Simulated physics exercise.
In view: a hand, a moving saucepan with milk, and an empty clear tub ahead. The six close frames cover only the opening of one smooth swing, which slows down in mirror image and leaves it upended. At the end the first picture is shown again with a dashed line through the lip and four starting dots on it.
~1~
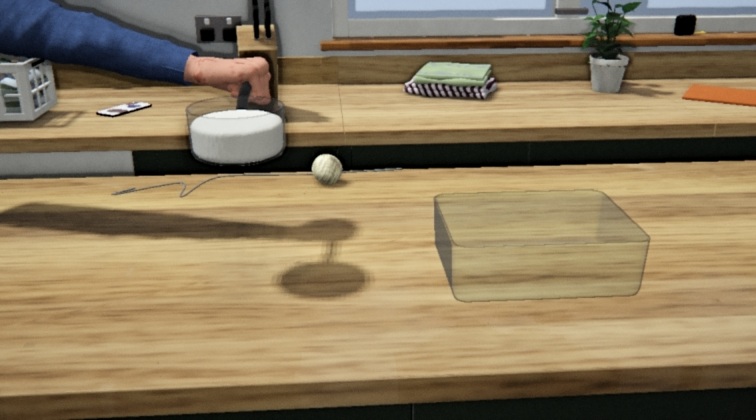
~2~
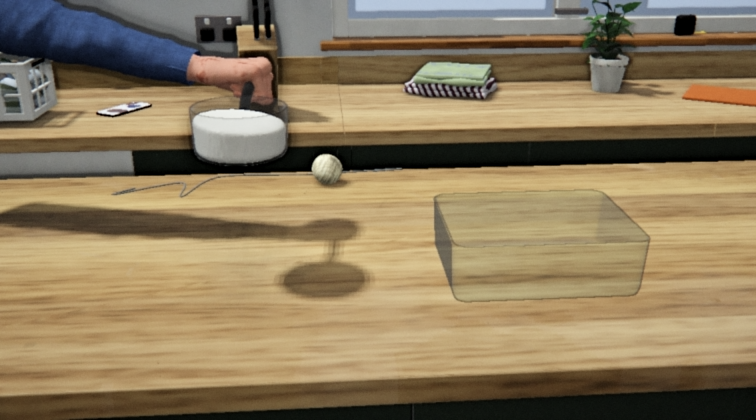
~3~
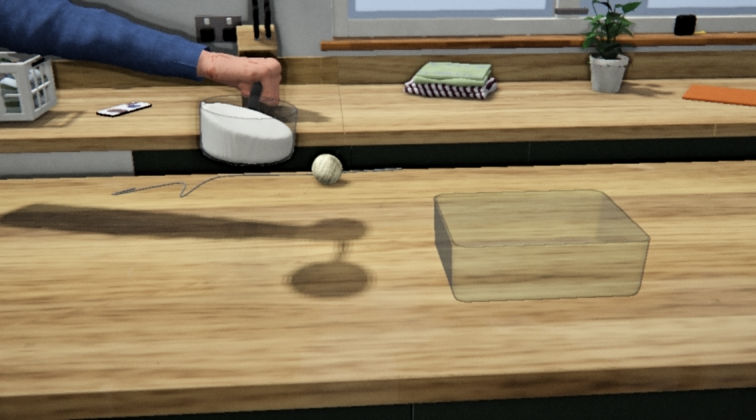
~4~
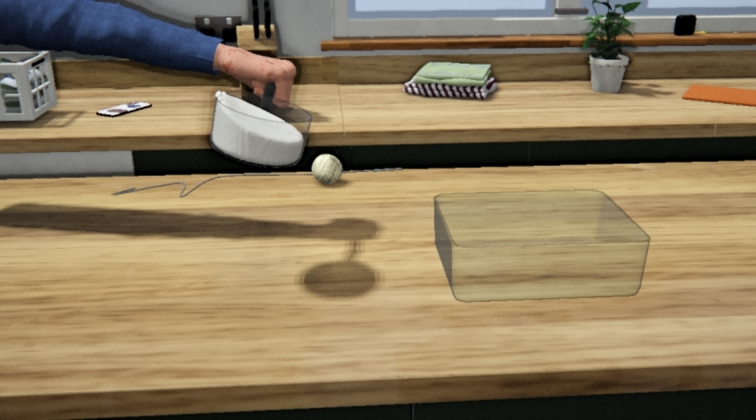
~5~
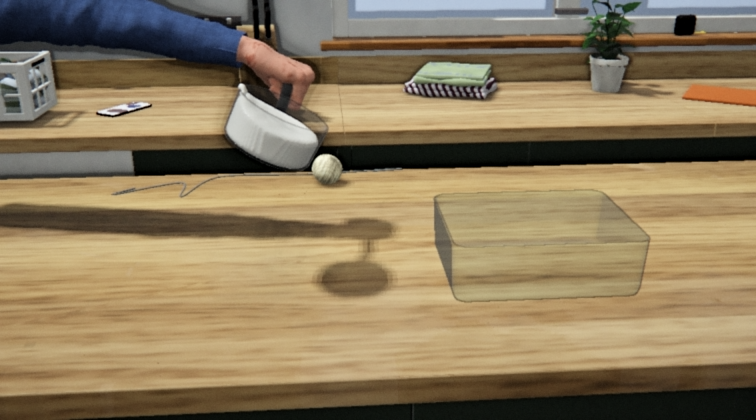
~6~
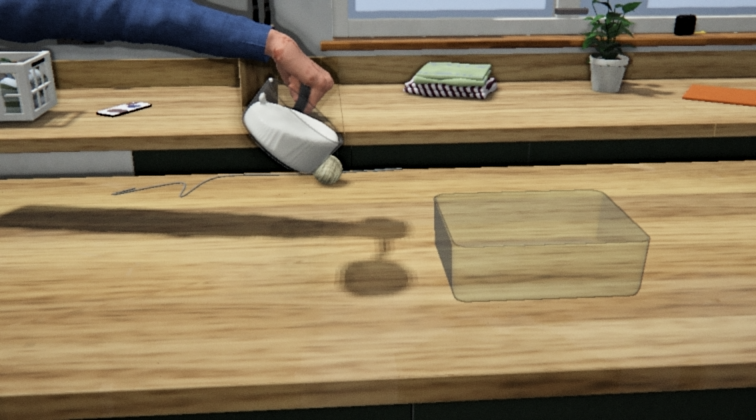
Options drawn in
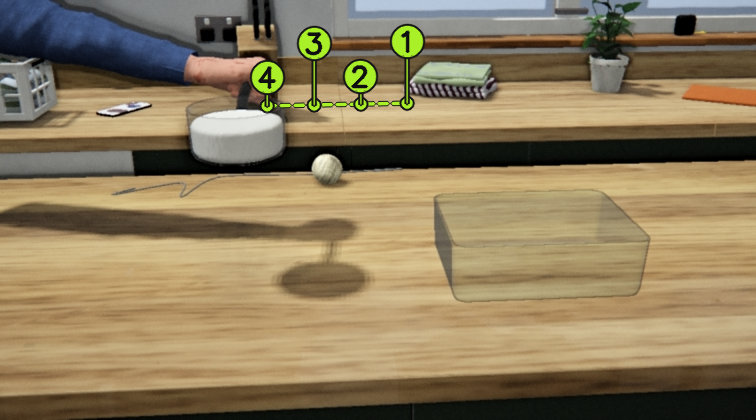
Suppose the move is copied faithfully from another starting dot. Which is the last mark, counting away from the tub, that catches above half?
Go for 3.
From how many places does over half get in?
Three of them.
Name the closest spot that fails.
Here it is spot 4.
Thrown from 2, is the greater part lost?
No, that is safe.
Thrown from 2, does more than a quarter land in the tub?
Yes, clearly.
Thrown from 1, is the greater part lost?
No.
On the marked copy, 1 at (407, 103); 2 at (360, 104); 3 at (314, 105); 4 at (267, 105).
With 1, about 81 % lands in the tub, 4 % falls short and 15 % goes beside or beyond.
With 2, about 79 % lands in the tub, 4 % falls short and 17 % goes beside or beyond.
With 3, about 67 % lands in the tub, 22 % falls short and 10 % goes beside or beyond.
With 4, about 12 % lands in the tub, 85 % falls short and 3 % goes beside or beyond.
